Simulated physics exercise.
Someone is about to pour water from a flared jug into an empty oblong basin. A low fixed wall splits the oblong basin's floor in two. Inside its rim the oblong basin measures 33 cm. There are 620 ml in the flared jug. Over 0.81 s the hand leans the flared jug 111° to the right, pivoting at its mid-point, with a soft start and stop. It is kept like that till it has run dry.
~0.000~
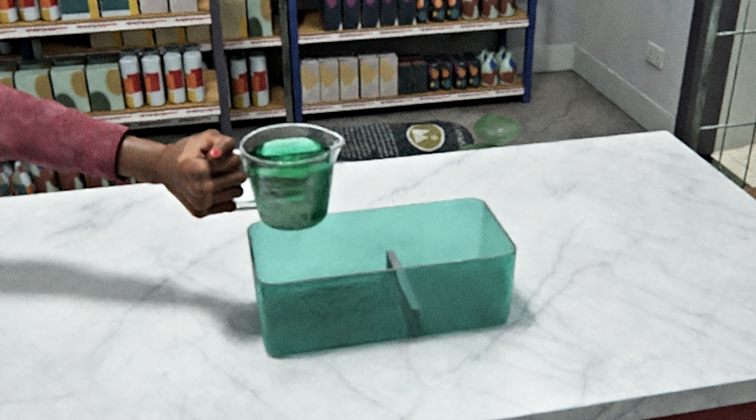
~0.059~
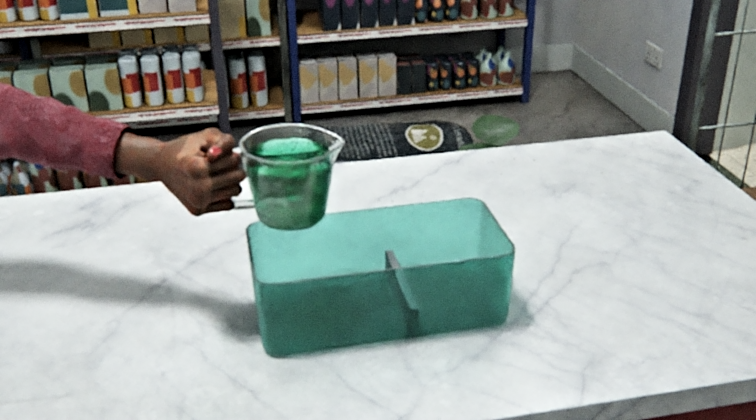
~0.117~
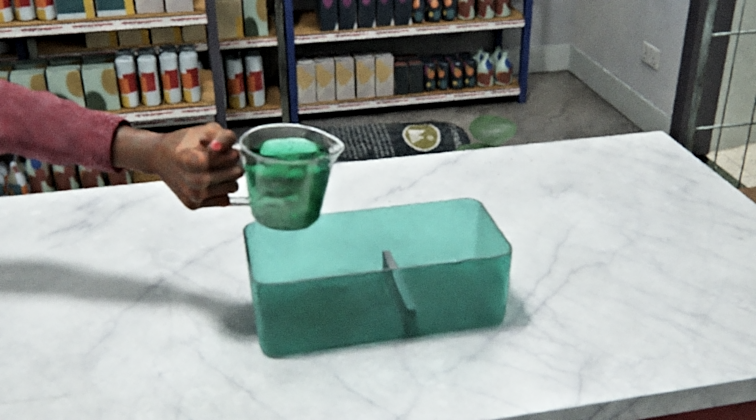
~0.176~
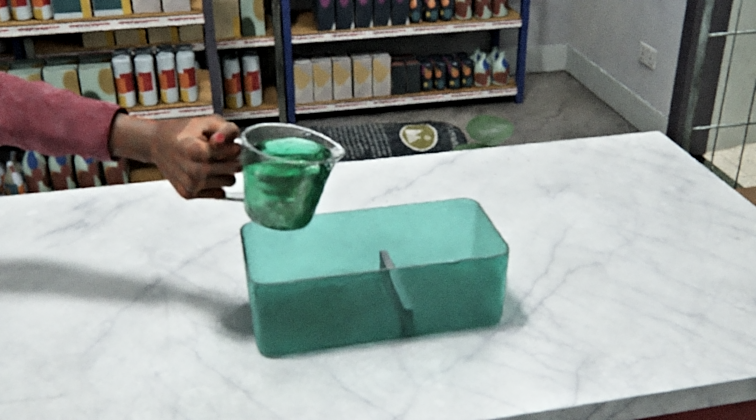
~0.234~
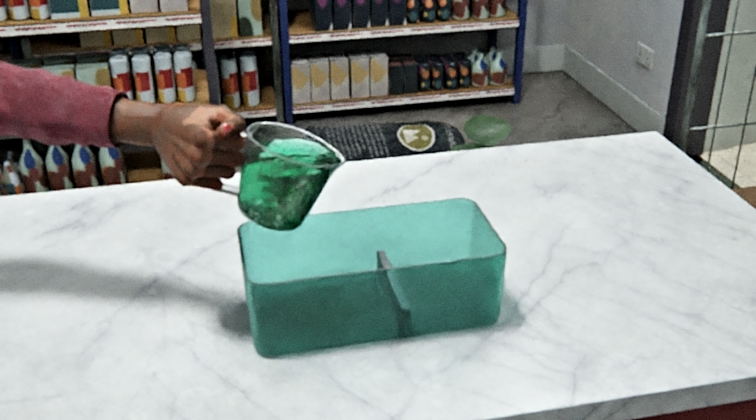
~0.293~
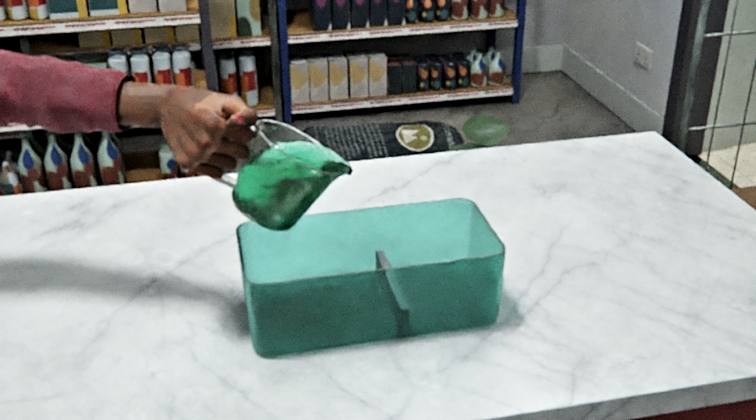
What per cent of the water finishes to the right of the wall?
About 17 per cent.
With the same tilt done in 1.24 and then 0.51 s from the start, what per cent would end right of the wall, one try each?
First 25, then 15 per cent.
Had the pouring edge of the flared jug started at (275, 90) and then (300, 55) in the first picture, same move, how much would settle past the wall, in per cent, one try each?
First 10, then 5 per cent.
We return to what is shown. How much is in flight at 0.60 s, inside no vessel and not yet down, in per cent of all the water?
Near 20 in a hundred.
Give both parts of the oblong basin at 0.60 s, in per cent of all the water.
Near 28 on the left, 12 on the right.
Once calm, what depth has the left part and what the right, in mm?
Some 18 mm on the left and 6 mm on the right.
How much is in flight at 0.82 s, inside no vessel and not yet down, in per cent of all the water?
Near 4 in a hundred.
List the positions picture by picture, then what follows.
In the first frame, it leans 0°; its right rim is at (344, 139); the water meets the walls at (246, 157) and (333, 148); the oblong basin's rim runs from (252, 254) to (500, 225); the wall's top is at (402, 279).
In the second frame, it leans 1°; its right rim is at (344, 140); the water meets the walls at (245, 156) and (332, 149).
In the third frame, it leans 6°; its right rim is at (344, 144); the water meets the walls at (244, 155) and (332, 151).
In the fourth frame, it leans 12°; its right rim is at (345, 150); the water meets the walls at (246, 155) and (334, 152).
In the fifth frame, it leans 21°; its right rim is at (346, 159); the water meets the walls at (245, 158) and (339, 153).
In the sixth frame, it leans 32°; its right rim is at (346, 170); the water meets the walls at (244, 164) and (339, 161); 2 per cent is over the edge.
Then, 0.60 s in, the tilt is 93° and 40 per cent is still to pour, 29 is left of the wall and 11 right of it.
Then, 0.82 s in, the tilt is 111° and 3 per cent is still to pour, 80 is left of the wall and 13 right of it.
Then, 1.06 s in, the tilt is 111° and 0 per cent is still to pour, 82 is left of the wall and 16 right of it.
Then, 1.31 s in, the tilt is 111° and 0 per cent is still to pour, 81 is left of the wall and 17 right of it.
Finally, 81 per cent lies left of the wall, 17 right of it and 2 outside.
